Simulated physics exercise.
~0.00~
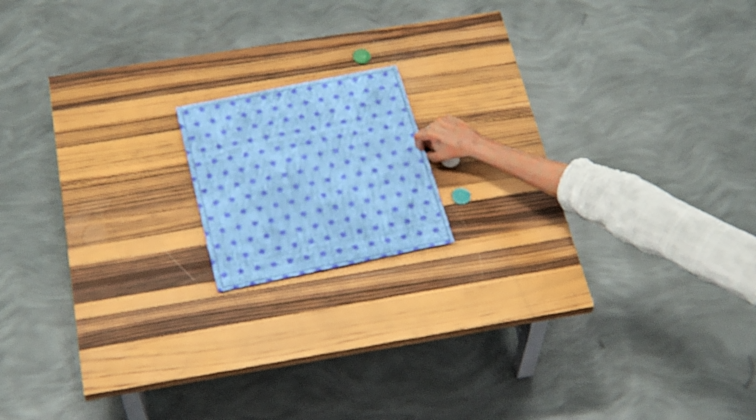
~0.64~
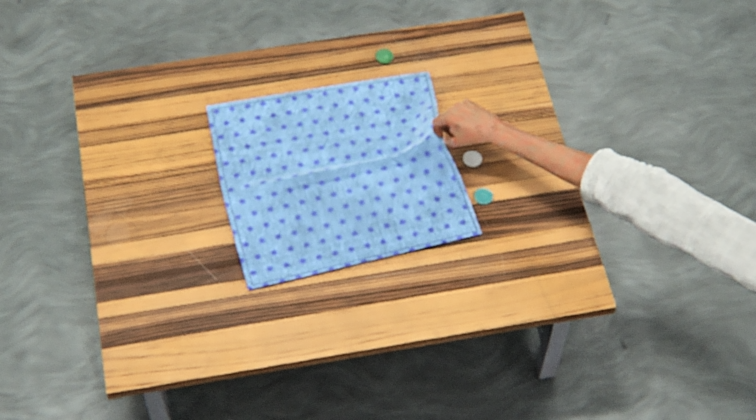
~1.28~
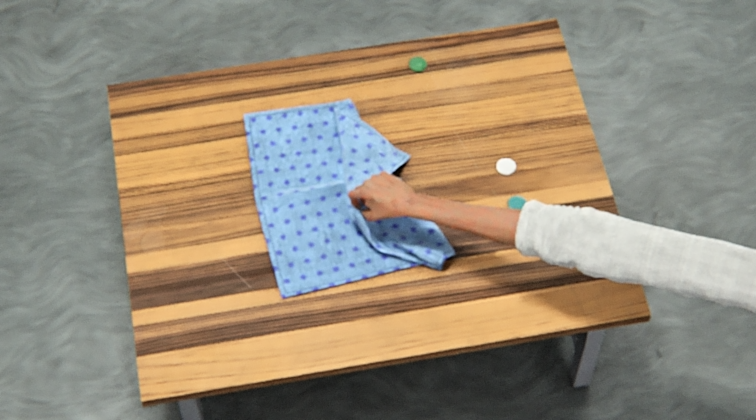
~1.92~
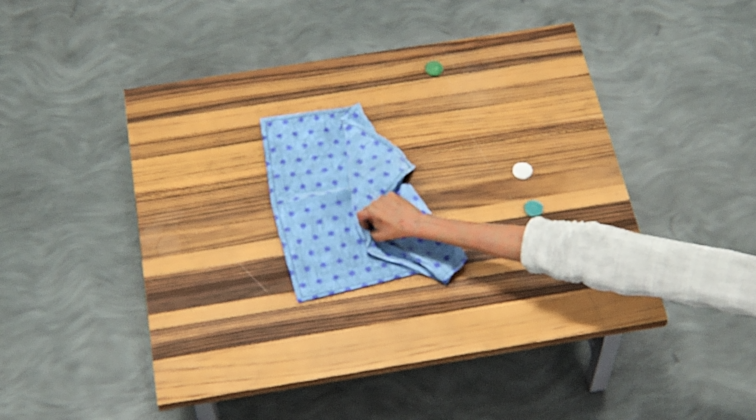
The footage shows a hand gripping the right edge of a blue dotted napkin lying flat on a striped wooden table, lifting it and drawing it leftward into a crumpled fold, while a green cap, a white disc and a teal button remain uncovered to the right.
